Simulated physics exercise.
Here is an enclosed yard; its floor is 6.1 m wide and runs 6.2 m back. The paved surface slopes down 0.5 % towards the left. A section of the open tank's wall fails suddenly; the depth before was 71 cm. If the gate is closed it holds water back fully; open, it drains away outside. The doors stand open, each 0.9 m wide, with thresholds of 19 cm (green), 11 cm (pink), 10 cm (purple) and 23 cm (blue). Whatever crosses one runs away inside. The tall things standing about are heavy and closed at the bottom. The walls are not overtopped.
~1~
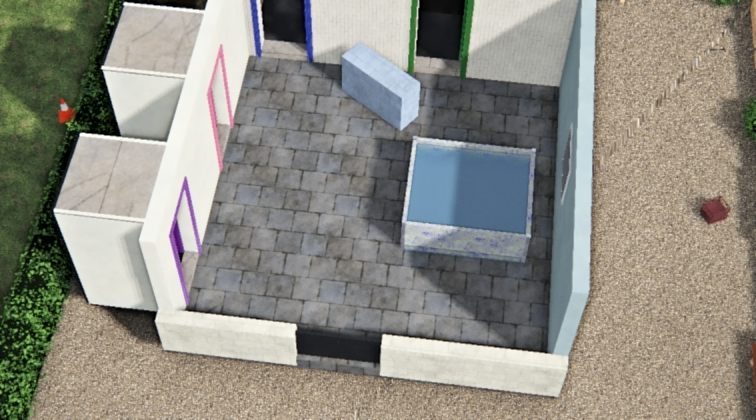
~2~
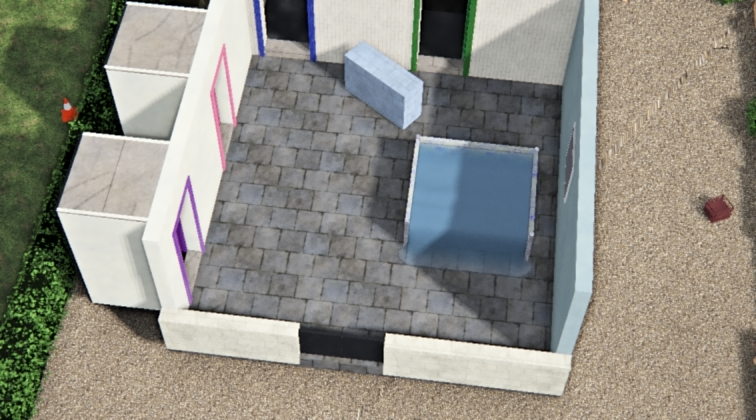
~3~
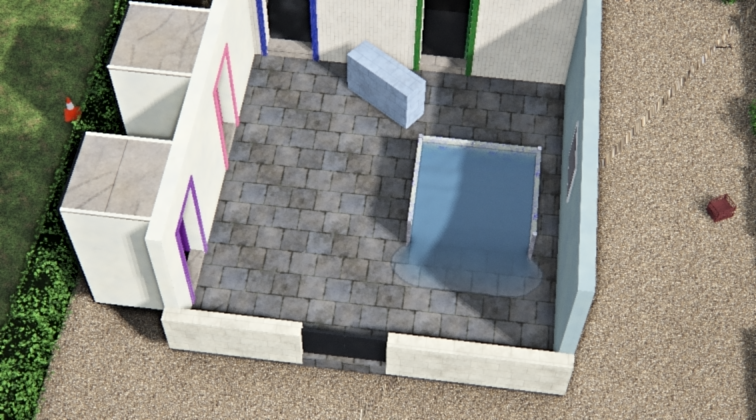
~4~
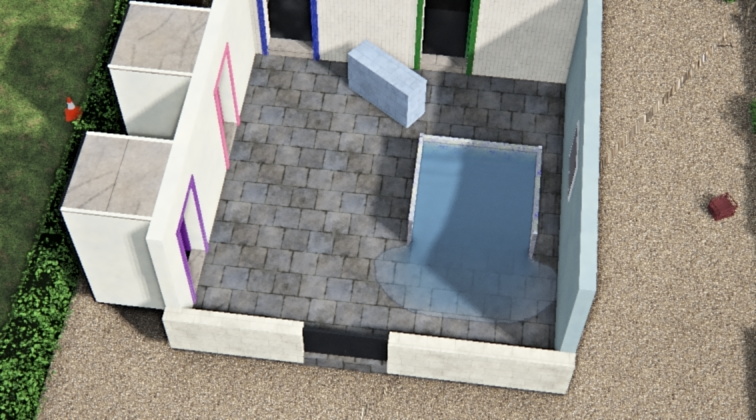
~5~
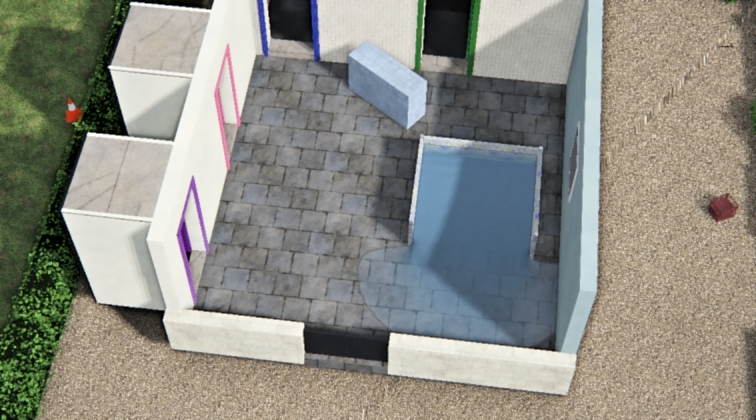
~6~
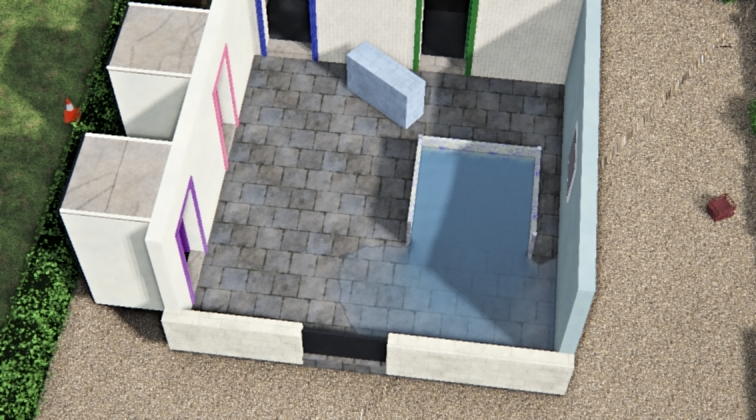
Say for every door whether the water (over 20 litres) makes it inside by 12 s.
Within that time: At the green door it does not reach the limit; at the pink door it stays under the limit; at the purple door it goes over the limit; at the blue door it does not reach the limit.
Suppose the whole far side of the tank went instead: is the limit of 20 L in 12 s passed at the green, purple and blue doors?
Then: Green past it, purple below, blue under.
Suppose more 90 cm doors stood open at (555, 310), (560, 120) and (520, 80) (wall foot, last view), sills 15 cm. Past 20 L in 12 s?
In that order: Above, under, below.
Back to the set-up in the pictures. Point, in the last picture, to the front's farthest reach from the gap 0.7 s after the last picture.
Near (272, 341).
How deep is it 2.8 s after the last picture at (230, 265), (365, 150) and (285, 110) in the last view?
Roughly 10, 0 and 0 cm, in turn.
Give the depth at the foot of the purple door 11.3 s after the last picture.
Roughly 8.5 cm deep.
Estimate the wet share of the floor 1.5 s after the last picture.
Near 30 per cent is wet.
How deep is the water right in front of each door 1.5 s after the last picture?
In cm: Green 0, pink 0, purple 1, blue 0.
Then, 0.7 s after the last picture water covers 25 % of the floor and is deepest (53 cm) near (544, 371); green door not reached, pink door not reached, purple door not reached, blue door not reached.
Then, 1.5 s after the last picture water covers 30 % of the floor and is deepest (41 cm) near (544, 371); green door not reached, pink door not reached, purple door not reached, blue door not reached.
Then, 2.8 s after the last picture water covers 50 % of the floor and is deepest (28 cm) near (208, 333); green door not reached, pink door not reached, purple door 23 cm at the sill, 57 L in, blue door not reached.
Then, 6.3 s after the last picture water covers 85 % of the floor and is deepest (20 cm) near (354, 67); green door 3 cm at the sill, 0 L in, pink door 7 cm at the sill, 0 L in, purple door 14 cm at the sill, 180 L in, blue door 15 cm at the sill, 0 L in.
Then, 11.3 s after the last picture water covers 100 % of the floor and is deepest (11 cm) near (542, 199); green door 5 cm at the sill, 0 L in, pink door 10 cm at the sill, 0 L in, purple door 8 cm at the sill, 187 L in, blue door 9 cm at the sill, 0 L in.
